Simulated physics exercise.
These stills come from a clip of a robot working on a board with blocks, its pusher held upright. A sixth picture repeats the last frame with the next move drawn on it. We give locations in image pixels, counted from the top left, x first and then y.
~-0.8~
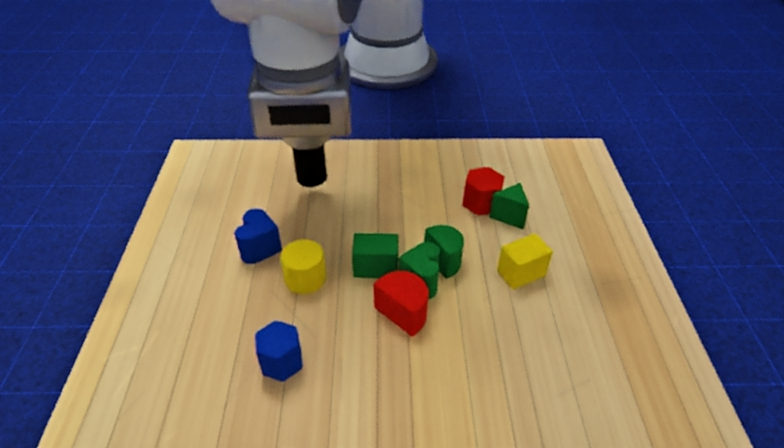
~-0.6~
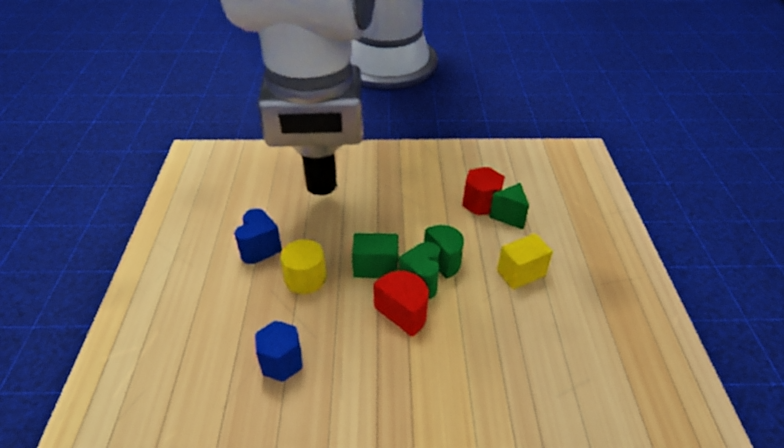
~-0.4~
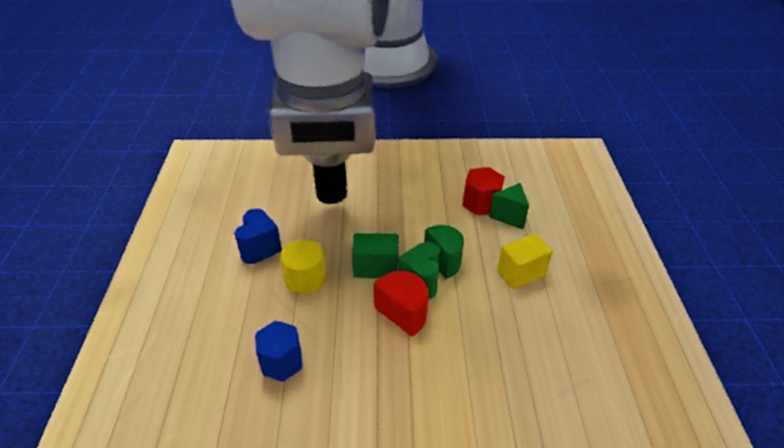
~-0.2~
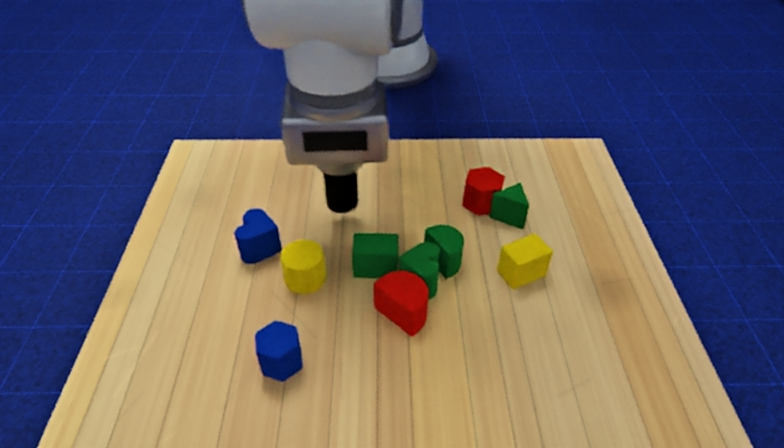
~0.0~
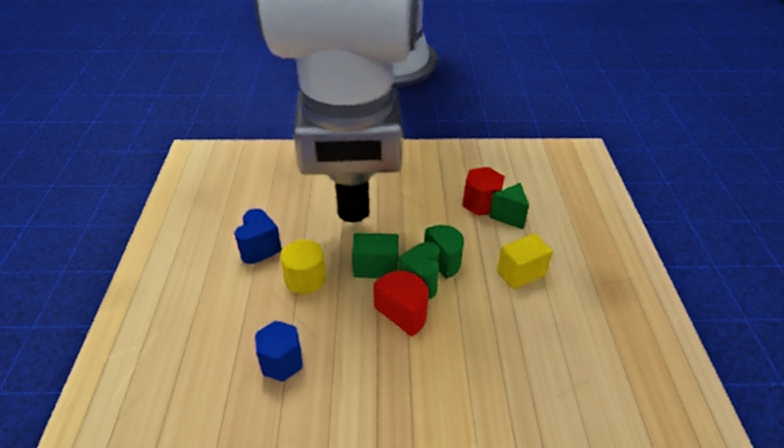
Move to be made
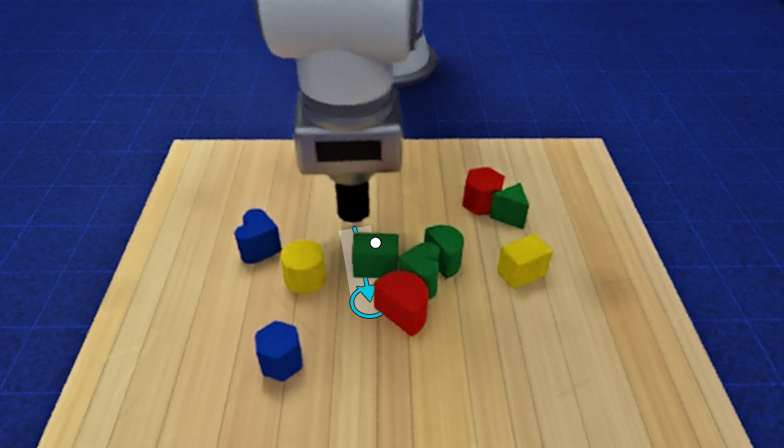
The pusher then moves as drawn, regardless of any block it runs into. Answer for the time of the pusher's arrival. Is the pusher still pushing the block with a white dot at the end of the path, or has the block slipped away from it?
It is still ahead of the pusher.
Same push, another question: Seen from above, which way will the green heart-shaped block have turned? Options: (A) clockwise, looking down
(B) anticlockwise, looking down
B - anticlockwise, looking down.
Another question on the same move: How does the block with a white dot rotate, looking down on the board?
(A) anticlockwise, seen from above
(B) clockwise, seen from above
The correct letter is A.
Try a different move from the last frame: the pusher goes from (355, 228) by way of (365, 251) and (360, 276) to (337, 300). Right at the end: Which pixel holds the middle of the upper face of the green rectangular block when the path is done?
Around pixel (370, 284).
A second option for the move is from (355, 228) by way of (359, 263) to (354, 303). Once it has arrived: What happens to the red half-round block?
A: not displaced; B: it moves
My pick is B.
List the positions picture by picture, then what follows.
In the first picture, pusher tip (312, 178); block tops, yellow round block (302, 253); green rectangular block (376, 243); red half-round block (404, 288); green heart-shaped block (423, 257).
In the second picture, pusher (322, 186); blocks unchanged.
In the third picture, pusher (332, 194); blocks unchanged.
In the fourth picture, pusher (343, 203); blocks unchanged.
In the fifth picture, pusher (354, 212); yellow round block (302, 253); green rectangular block (376, 243); red half-round block (404, 288); green heart-shaped block (423, 257).
Path on the board, straight from (355, 228) to (370, 302); the dot is on the green rectangular block.
On the path given first. One third of the way, pusher (359, 235); green rectangular block (374, 248), turned 20° anticlockwise.
Two thirds of the way, pusher (364, 259); green rectangular block (380, 274), turned 30° anticlockwise; red half-round block (409, 297), turned 15° anticlockwise; green heart-shaped block (429, 263), turned 35° anticlockwise.
At the end, pusher (370, 286); yellow round block in place; green rectangular block (389, 301), turned 45° anticlockwise; red half-round block (428, 320), turned 35° anticlockwise; green heart-shaped block (429, 263), turned 35° anticlockwise.
